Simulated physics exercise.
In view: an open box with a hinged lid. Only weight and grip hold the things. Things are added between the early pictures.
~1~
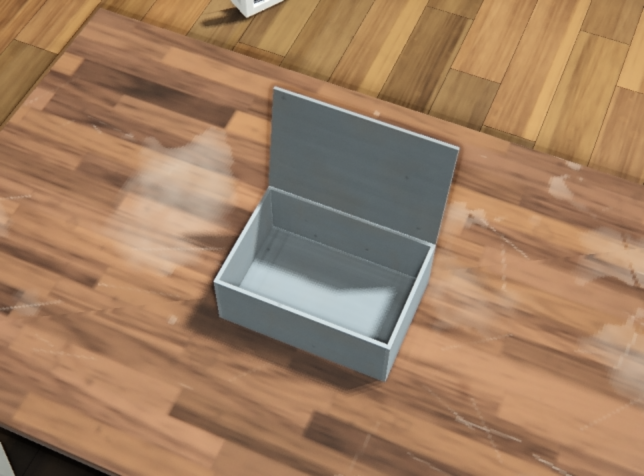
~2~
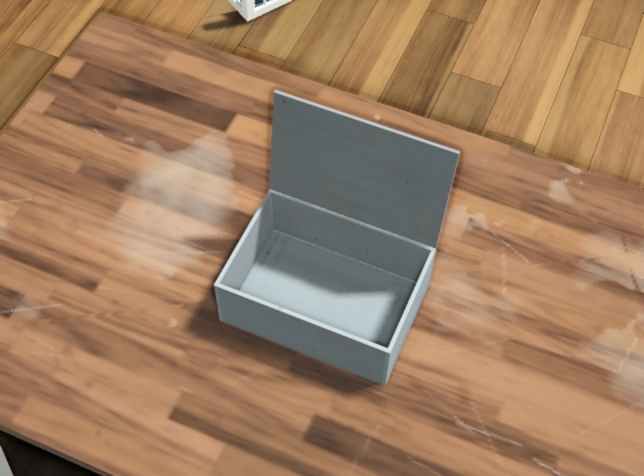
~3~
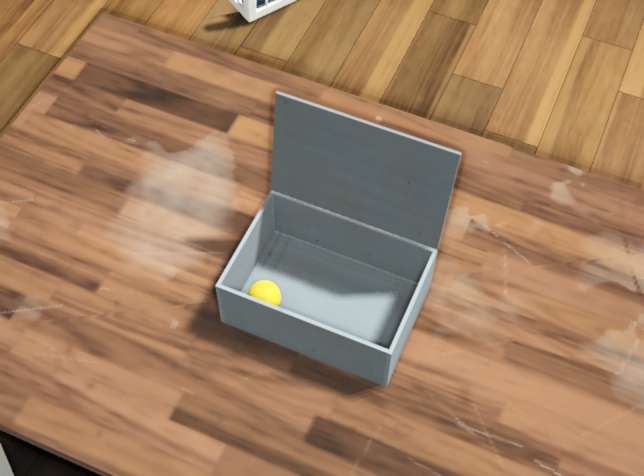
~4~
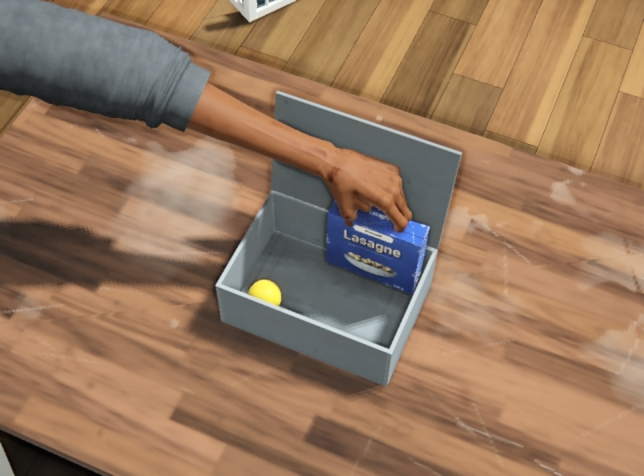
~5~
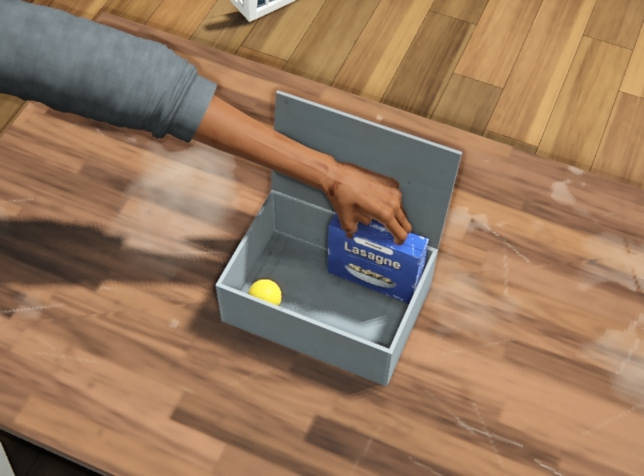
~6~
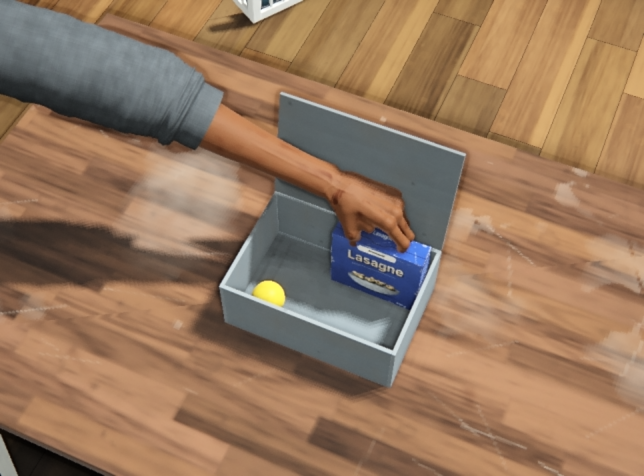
In this clip, an open grey box with a hinged lid sits empty on a wooden surface, then a yellow ball appears inside; a hand reaches in from the left and lowers a blue lasagne packet slightly into the box.
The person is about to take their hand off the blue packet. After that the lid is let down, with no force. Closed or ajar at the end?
Here the lid sits on the rim.
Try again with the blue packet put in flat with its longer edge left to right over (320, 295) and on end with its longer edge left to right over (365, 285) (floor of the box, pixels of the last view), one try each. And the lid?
In the first case it shuts flat; in the second case it closes.
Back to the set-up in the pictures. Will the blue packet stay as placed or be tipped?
It tips.
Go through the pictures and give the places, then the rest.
In the first picture, the last thing is not in view yet.
In the second picture, the last thing is not in view yet.
In the third picture, the last thing is not in view yet.
In the fourth picture, on its way; blue packet (376, 245).
In the fifth picture, on its way; blue packet (376, 257).
In the sixth picture, in place under the hand; blue packet (379, 264).
Then, 1.50 s on from there, lid 66° above the rim.
Then, 2.20 s on from there, lid 22° above the rim; blue packet turned 30° from how it was put near (370, 283).
In the end, lid shut; toppled in the box, blue packet; yellow lemon unmoved. At the end, from the last picture's camera, blue packet near (362, 312).
